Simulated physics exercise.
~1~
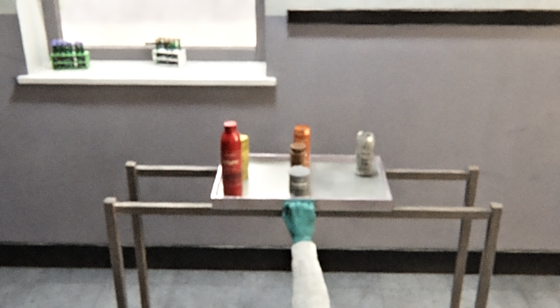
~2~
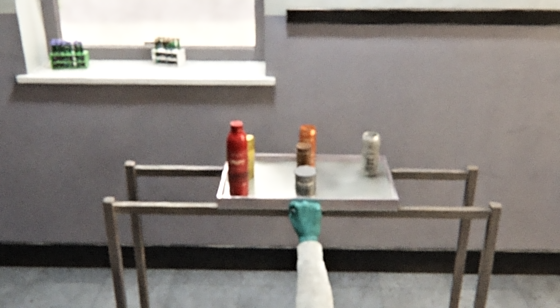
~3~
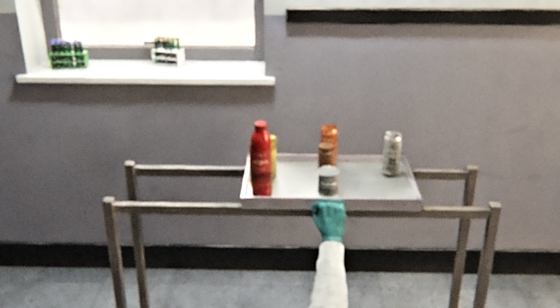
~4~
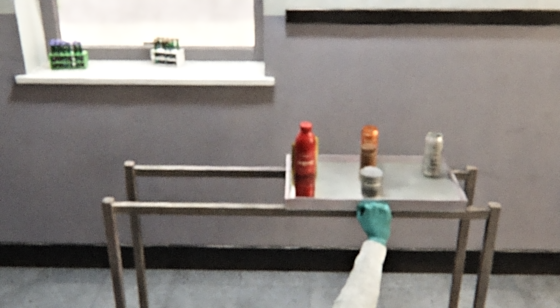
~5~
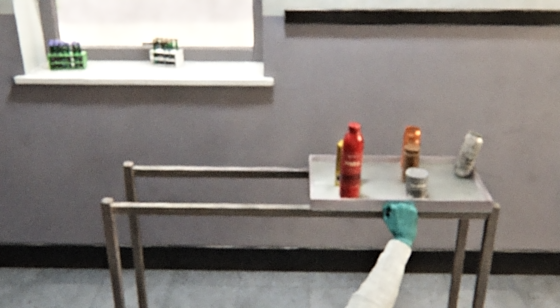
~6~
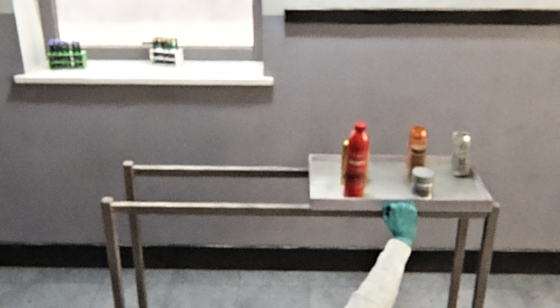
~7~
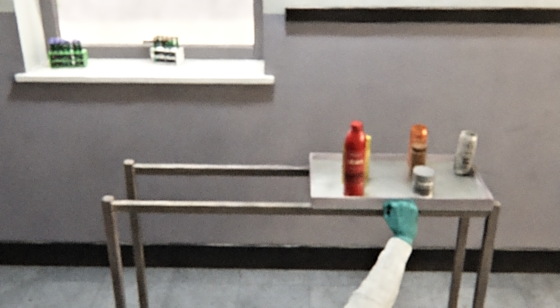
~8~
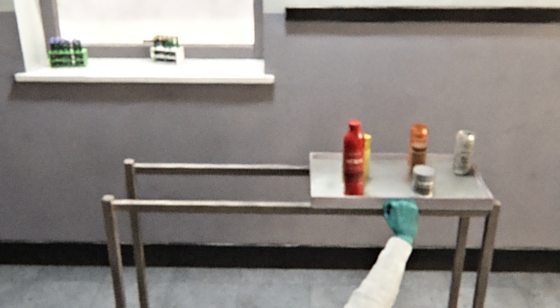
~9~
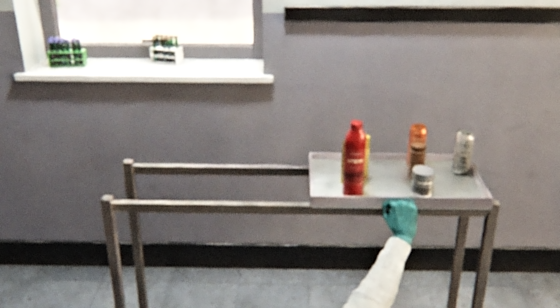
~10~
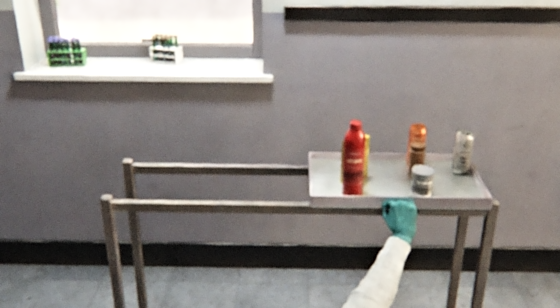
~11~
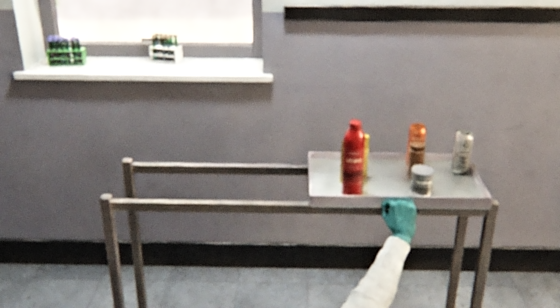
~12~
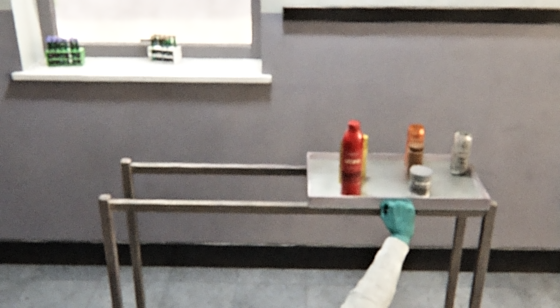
In a grey-walled room with a window, a green-gloved hand pushes a tray of upright containers, including a red bottle, rightward along a metal rack until it stops at the right end, where the containers wobble slightly, then settle and remain standing on the tray.
